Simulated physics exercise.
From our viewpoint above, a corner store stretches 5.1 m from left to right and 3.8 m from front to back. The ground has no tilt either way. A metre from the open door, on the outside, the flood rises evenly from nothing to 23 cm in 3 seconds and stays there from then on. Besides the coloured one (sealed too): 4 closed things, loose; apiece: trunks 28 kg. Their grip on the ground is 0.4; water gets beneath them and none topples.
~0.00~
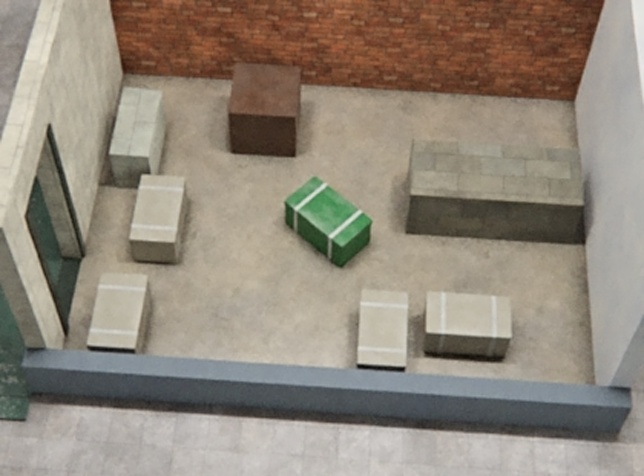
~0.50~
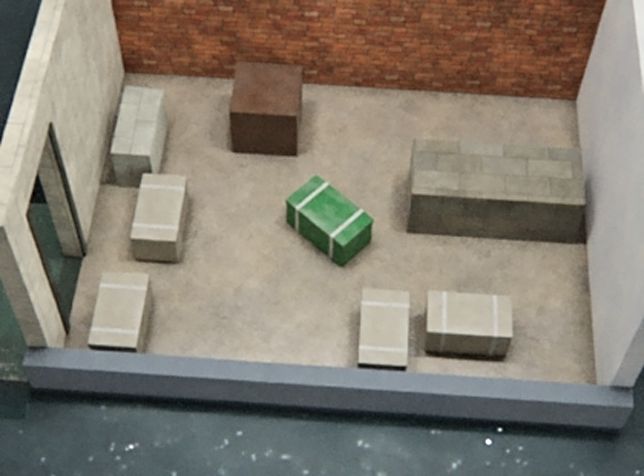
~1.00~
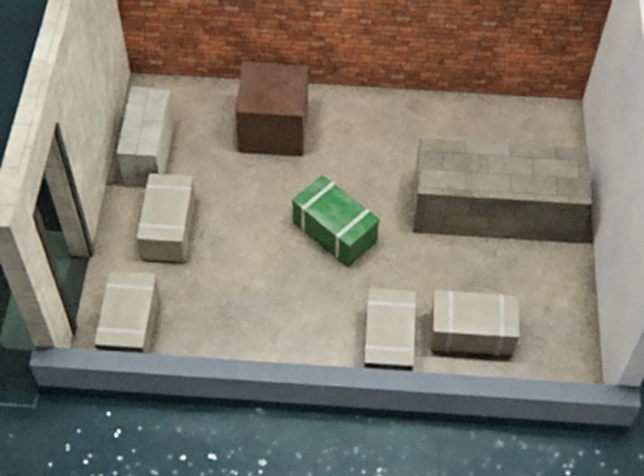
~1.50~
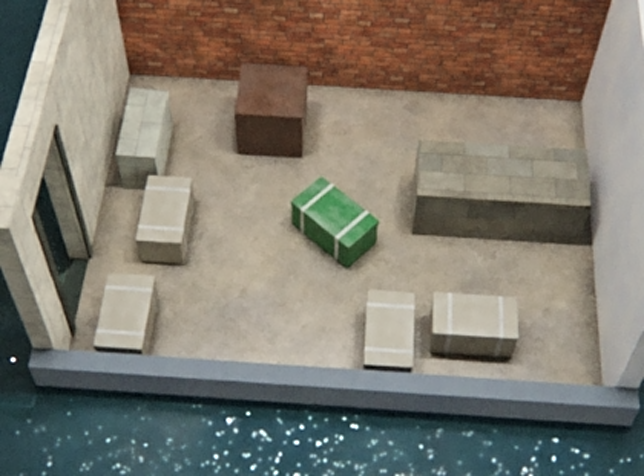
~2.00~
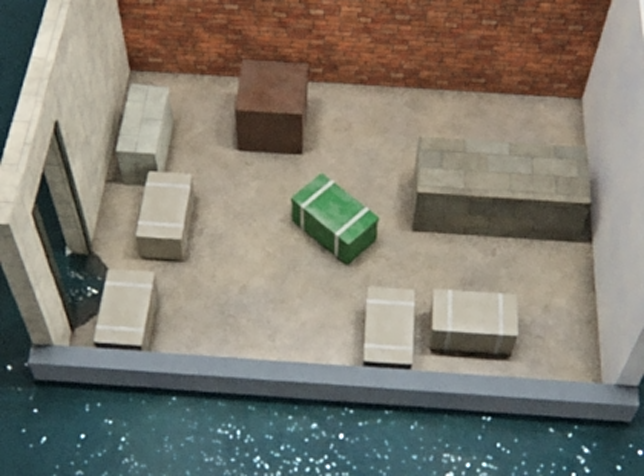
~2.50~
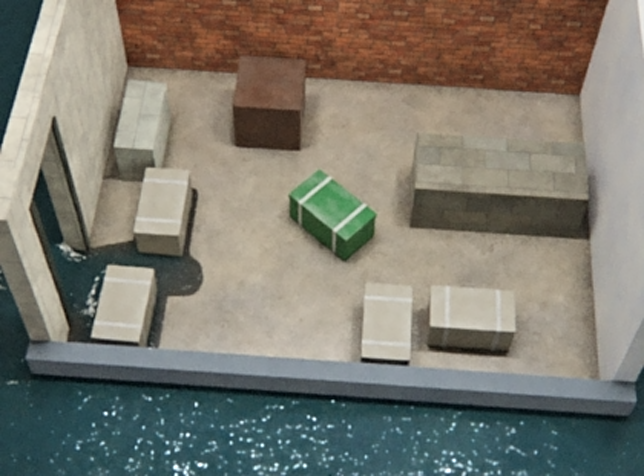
Dark, glinting water covers the pale paving outside a small brick-backed room seen from high above, then enters through the left doorway and spreads across the floor around the nearest pale box. A green trunk with white bands sits mid-floor among four pale boxes, with a brown block behind, a grey one at left and a long one at right. The objects stay put while the view shifts very slightly.
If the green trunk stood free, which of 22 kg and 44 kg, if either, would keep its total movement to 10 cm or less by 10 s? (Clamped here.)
Only the heavier one succeeds.
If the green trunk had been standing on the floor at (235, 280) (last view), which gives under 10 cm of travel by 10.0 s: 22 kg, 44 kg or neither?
Note: None OK.
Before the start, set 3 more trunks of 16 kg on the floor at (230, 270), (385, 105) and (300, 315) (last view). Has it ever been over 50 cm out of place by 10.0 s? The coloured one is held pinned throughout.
In that order: Beyond it, within it, beyond it.
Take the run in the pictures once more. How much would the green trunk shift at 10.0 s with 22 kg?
About 100 cm.
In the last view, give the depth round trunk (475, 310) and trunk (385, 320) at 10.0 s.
First roughly 15 cm, second roughly 13 cm.
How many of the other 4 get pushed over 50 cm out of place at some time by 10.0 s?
I make that 4.
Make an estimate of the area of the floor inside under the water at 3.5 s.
3.5 m2.
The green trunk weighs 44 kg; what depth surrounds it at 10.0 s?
Something like 6 centimetres.
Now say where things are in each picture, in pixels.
In the first frame, the green trunk at (328, 210), on the bottom; water covers 0.0 m2; 0 of 5 have shifted.
In the second frame, the green trunk at (329, 209), on the bottom; water covers 0.0 m2; 0 of 5 have shifted.
In the third frame, the green trunk at (336, 209), on the bottom; 0.0 m2 under water; 0 of 5 have shifted.
In the fourth frame, the green trunk at (335, 211) rests on the ground; 0.0 m2 under water; 0 of 5 have shifted.
In the fifth frame, the green trunk at (335, 208), on the bottom; water covers 0.2 m2; 0 of 5 have shifted.
In the sixth frame, the green trunk at (333, 204) rests on the ground; 0.8 m2 under water; 0 of 5 have shifted.
After 3.5 s the green trunk would be 0 cm from its start with 22 kg and 0 cm from its start with 44 kg; 0 cm of water round it then.
After 4.5 s the green trunk would be 2 cm from its start with 22 kg and 0 cm from its start with 44 kg; 4 cm of water round it then.
After 7.0 s the green trunk would be 34 cm from its start with 22 kg and 0 cm from its start with 44 kg; 4 cm of water round it then.
After 10.0 s the green trunk would be 96 cm from its start with 22 kg and 0 cm from its start with 44 kg; 6 cm of water round it then.
